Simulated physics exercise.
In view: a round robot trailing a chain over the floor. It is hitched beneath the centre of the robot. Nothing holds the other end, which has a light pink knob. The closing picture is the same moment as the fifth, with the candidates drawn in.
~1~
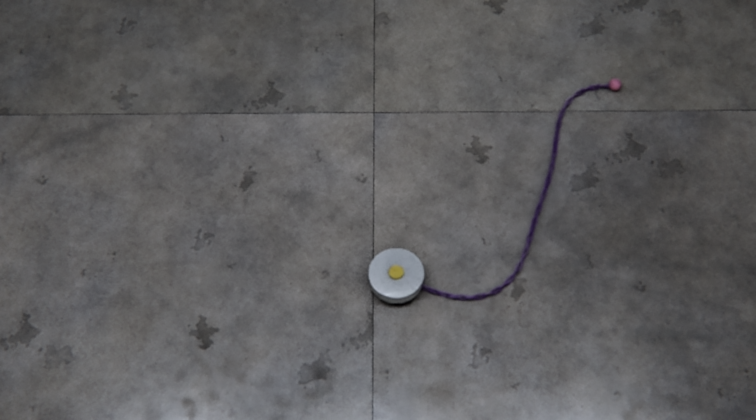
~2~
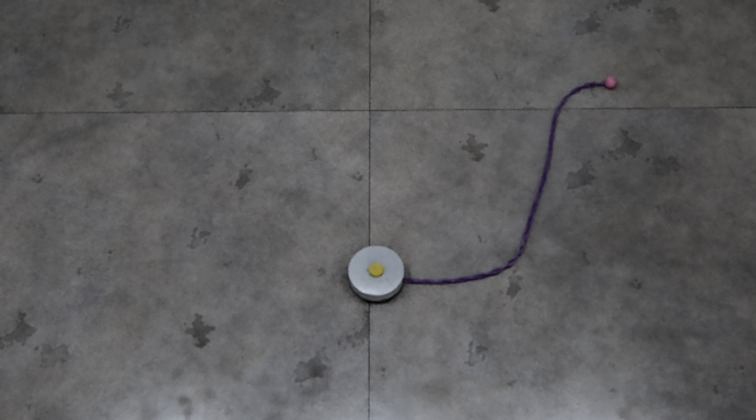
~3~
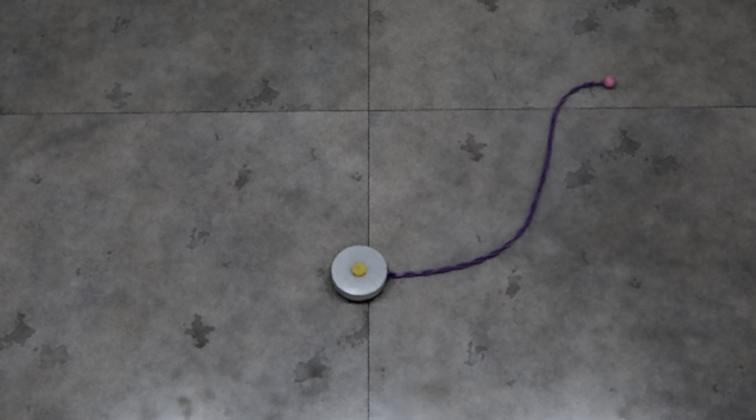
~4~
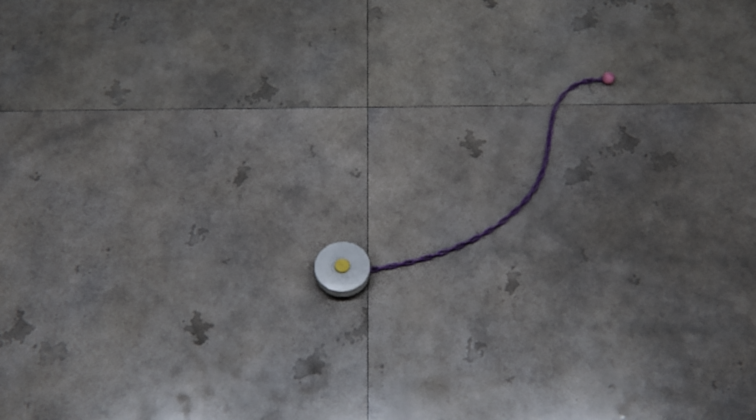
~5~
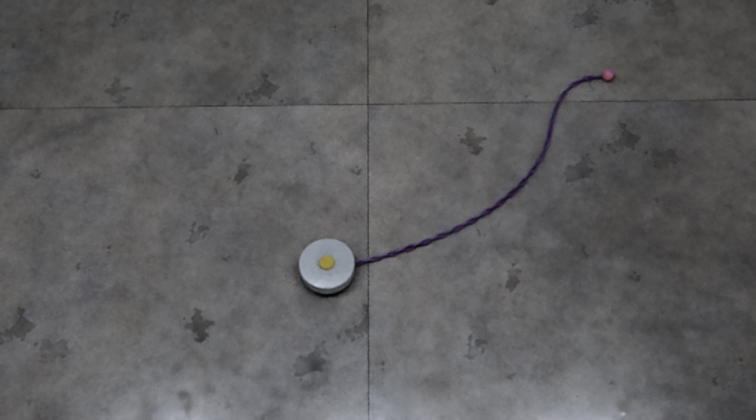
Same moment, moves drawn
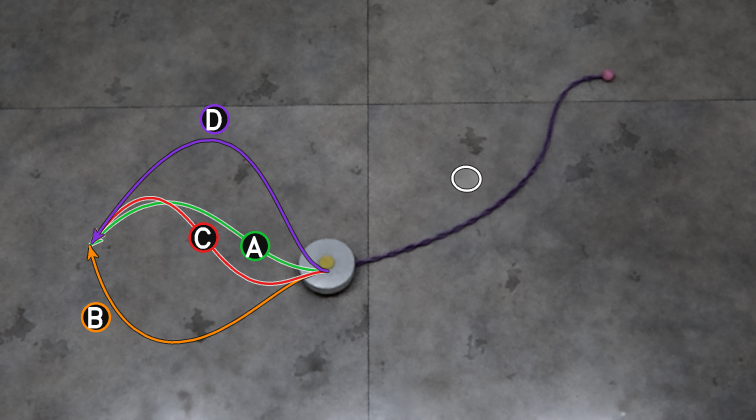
We see a round, silvery robot with a yellow centre slide slowly left across a grey tiled floor, drawing the curved purple line behind it gradually straighter, while the line's pink-knobbed far end stays almost still at upper right.
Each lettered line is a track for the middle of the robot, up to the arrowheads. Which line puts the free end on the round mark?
The end stops on the ring with B.
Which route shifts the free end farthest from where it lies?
That is B.
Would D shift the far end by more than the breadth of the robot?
Yes.
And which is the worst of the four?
Route D.
On the copy, A from (328, 271) via (210, 215) to (90, 246); B from (328, 271) via (179, 342) to (90, 246); C from (328, 271) via (204, 238) to (92, 242); D from (328, 271) via (230, 145) to (92, 242); the ring at (466, 179).
On B. First, robot (222, 324), middle of the chain (403, 222), free end (552, 118).
Then, robot (116, 309), middle of the chain (325, 259), free end (489, 162).
Finally, robot (87, 242), middle of the chain (293, 257), free end (468, 175); the free end is on the ring.
By contrast, A leaves the free end at (477, 151); C leaves the free end at (479, 157); D leaves the free end at (465, 130).
